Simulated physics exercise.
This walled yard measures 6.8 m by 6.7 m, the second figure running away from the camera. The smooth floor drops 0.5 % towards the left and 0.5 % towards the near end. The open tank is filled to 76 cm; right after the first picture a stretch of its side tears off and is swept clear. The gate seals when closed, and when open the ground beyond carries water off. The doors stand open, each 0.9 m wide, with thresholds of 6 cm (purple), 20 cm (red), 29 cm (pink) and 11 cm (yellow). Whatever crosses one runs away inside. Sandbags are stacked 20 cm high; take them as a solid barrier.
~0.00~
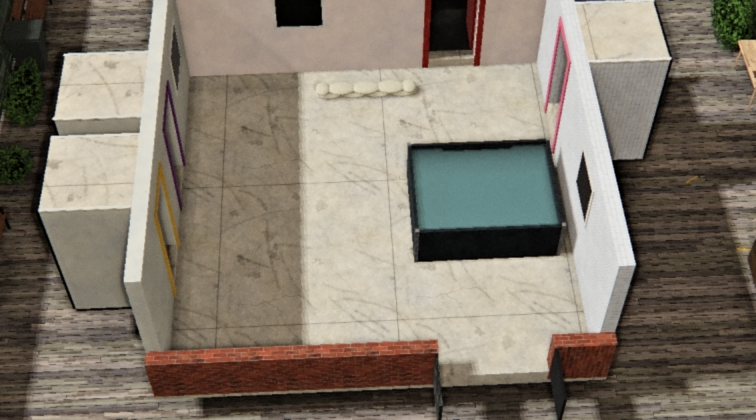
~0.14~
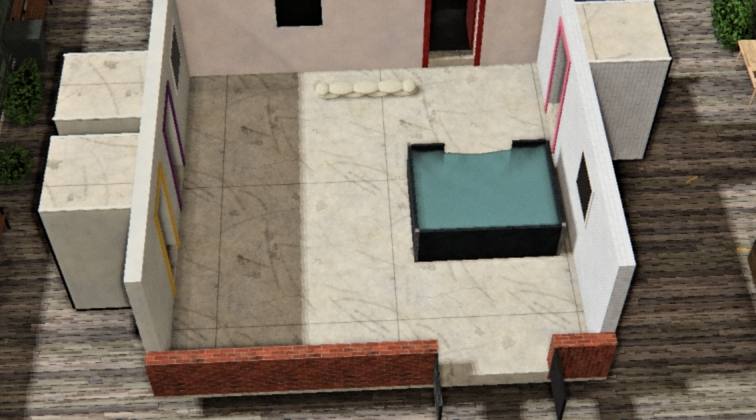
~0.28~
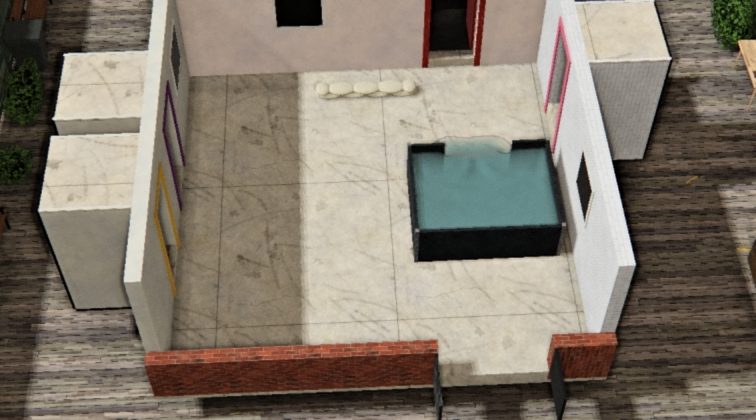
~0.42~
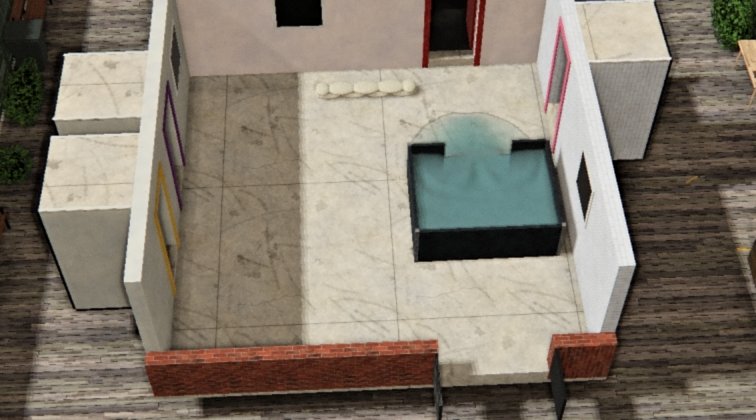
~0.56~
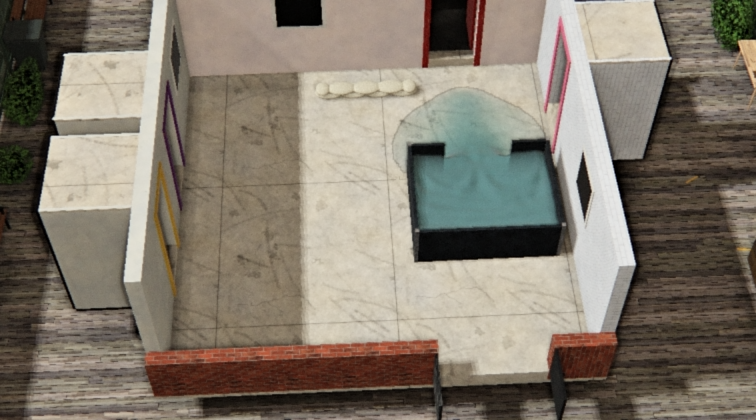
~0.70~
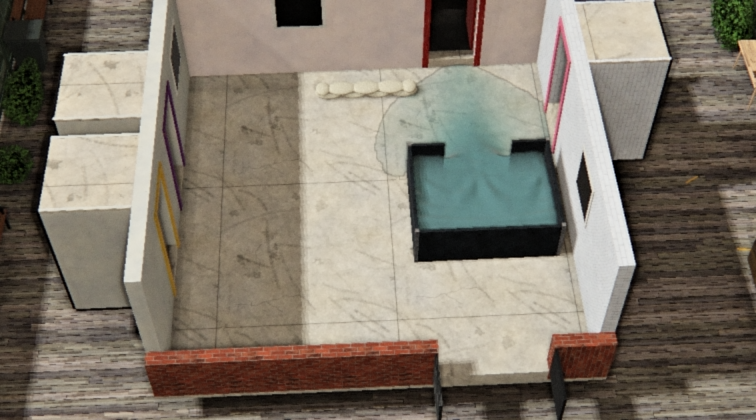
In a walled yard, a tank's far side opens and water spreads across the pale floor behind it.
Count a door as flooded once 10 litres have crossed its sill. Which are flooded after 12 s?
Door by door: At the purple door it goes over the limit; at the red door it passes the limit; at the pink door it stays under the limit; at the yellow door it stays under the limit.
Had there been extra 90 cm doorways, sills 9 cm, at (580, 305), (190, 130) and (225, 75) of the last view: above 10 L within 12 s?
In that order: Below, past it, above.
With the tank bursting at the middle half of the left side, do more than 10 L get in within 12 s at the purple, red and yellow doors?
Then: Purple above, red under, yellow above.
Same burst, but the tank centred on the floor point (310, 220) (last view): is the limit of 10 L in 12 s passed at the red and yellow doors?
Then: Red under, yellow under.
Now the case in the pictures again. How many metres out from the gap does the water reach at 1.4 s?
About 3.4 m.
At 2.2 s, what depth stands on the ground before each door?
In cm: Purple 0, red 38, pink 9, yellow 0.
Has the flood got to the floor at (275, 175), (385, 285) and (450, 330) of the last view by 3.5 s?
In turn: Flooded, not reached, not reached.
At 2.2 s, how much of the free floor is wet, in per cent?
Some 30 per cent of it.
After 1.4 s water covers 20 % of the floor and is deepest (52 cm) near (528, 64); purple door not reached, red door 40 cm at the sill, 62 L in, pink door 10 cm at the sill, 0 L in, yellow door not reached.
After 2.2 s water covers 30 % of the floor and is deepest (40 cm) near (456, 67); purple door not reached, red door 38 cm at the sill, 139 L in, pink door 9 cm at the sill, 0 L in, yellow door not reached.
After 3.5 s water covers 40 % of the floor and is deepest (28 cm) near (442, 108); purple door 4 cm at the sill, 0 L in, red door 25 cm at the sill, 205 L in, pink door 17 cm at the sill, 0 L in, yellow door not reached.
After 7.0 s water covers 70 % of the floor and is deepest (20 cm) near (170, 375); purple door 10 cm at the sill, 21 L in, red door 14 cm at the sill, 225 L in, pink door 14 cm at the sill, 0 L in, yellow door 7 cm at the sill, 0 L in.
After 12.0 s water covers 90 % of the floor and is deepest (15 cm) near (170, 375); purple door 9 cm at the sill, 62 L in, red door 5 cm at the sill, 225 L in, pink door 8 cm at the sill, 0 L in, yellow door 6 cm at the sill, 0 L in.
